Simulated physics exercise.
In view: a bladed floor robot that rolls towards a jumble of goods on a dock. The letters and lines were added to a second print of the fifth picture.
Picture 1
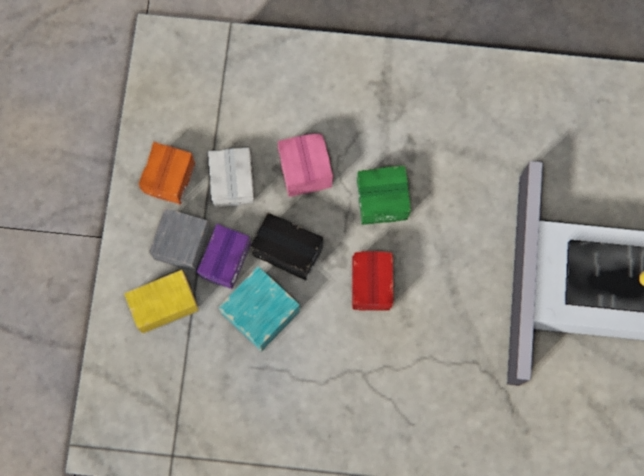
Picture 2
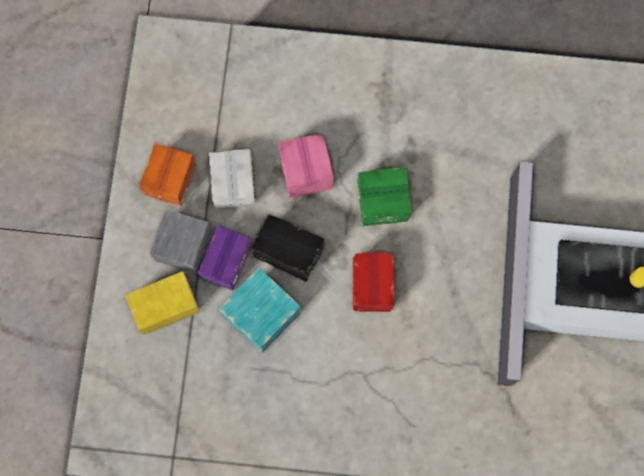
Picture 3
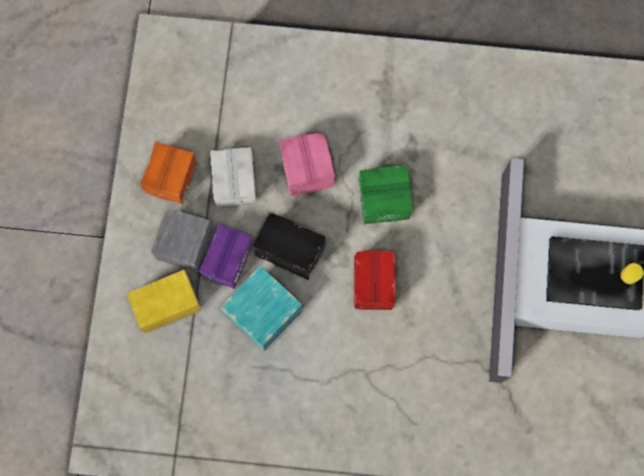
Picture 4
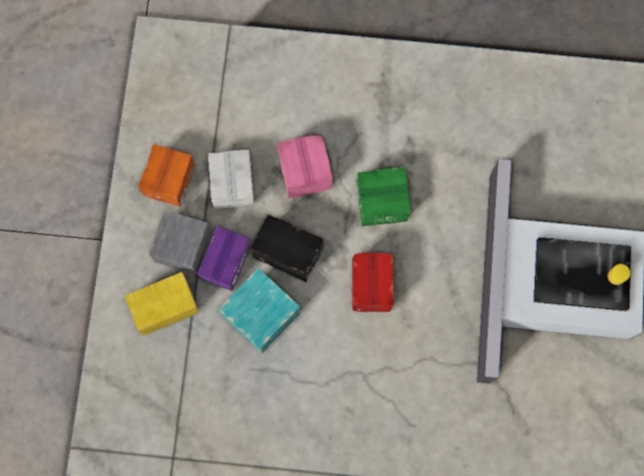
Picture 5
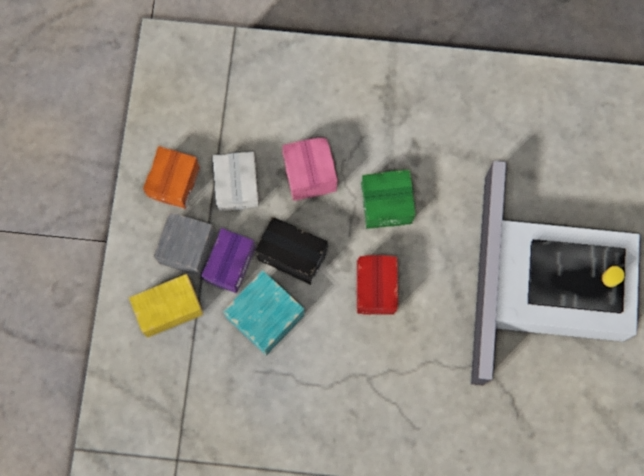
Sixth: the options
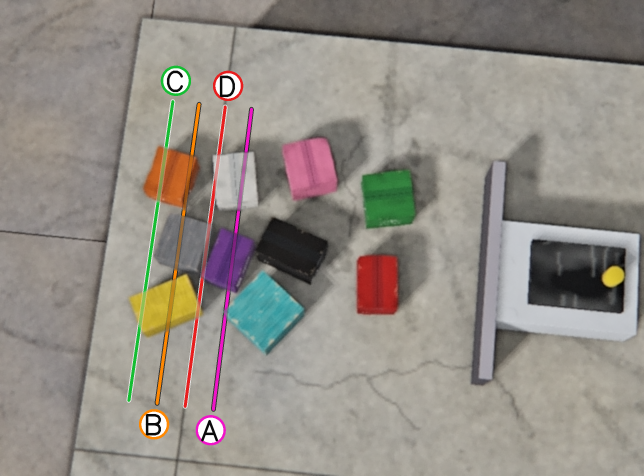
A bladed floor robot slides slowly left across the pale, cracked surface from the right side, its upright blade leading and more of its white body coming into view. The gap to the red and green boxes narrows a little, while all the scattered coloured boxes on the left stay still and untouched.
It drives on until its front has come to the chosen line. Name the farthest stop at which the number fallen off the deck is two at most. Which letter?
As far as mark A.
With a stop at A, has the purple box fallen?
No.
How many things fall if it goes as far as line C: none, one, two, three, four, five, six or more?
In all, six or more.
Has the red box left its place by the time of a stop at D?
By then, yes.
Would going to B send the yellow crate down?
Yes.
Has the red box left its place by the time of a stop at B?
Yes.
On the marked copy, A at (233, 254); B at (179, 248); C at (152, 246); D at (206, 251).
With A. Early on, robot (475, 266); green box (371, 197); red box (368, 284).
Further on, robot (382, 256); grey crate (144, 239); orange box (154, 176).
At the end, robot (311, 249); grey crate over the edge; orange box over the edge; two fallen.
As for the rest, B drops six; C drops seven; D drops four.
